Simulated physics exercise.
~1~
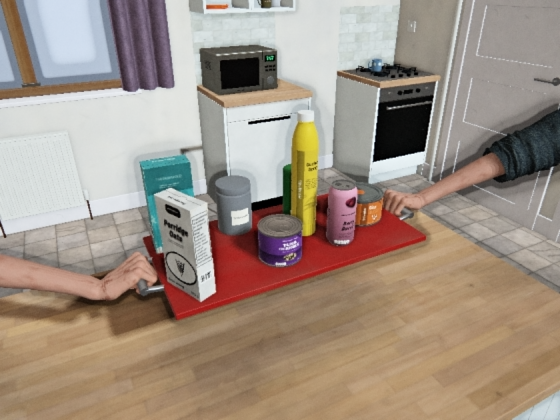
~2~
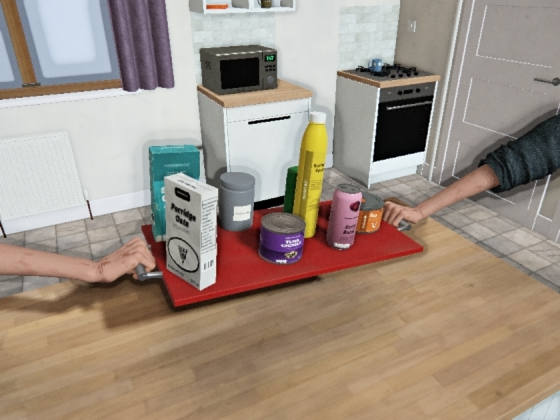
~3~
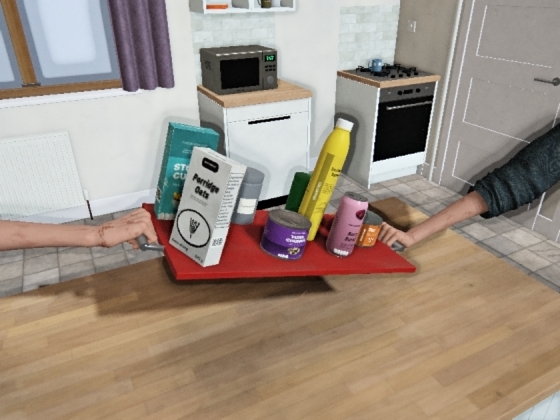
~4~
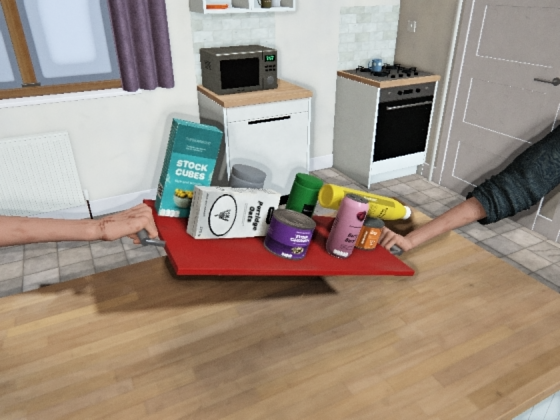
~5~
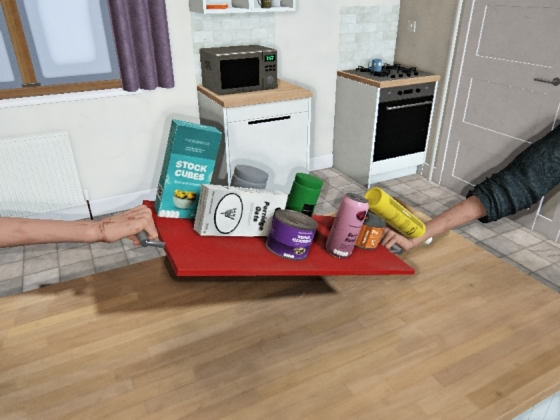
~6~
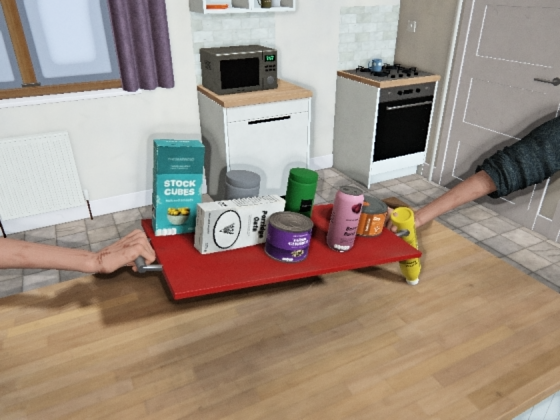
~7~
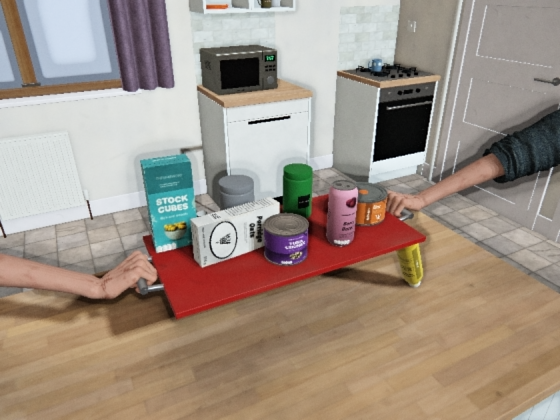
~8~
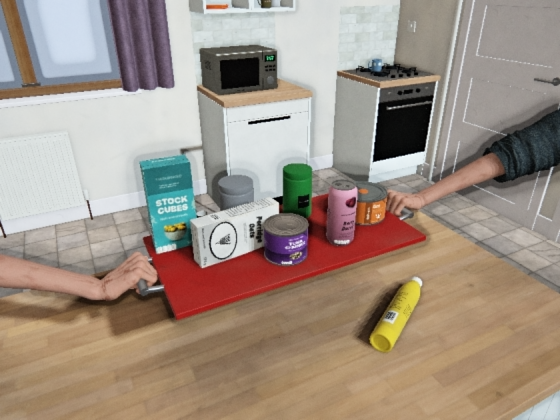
A yellow bottle topples off a red tray tilted by two hands, then levelled again.
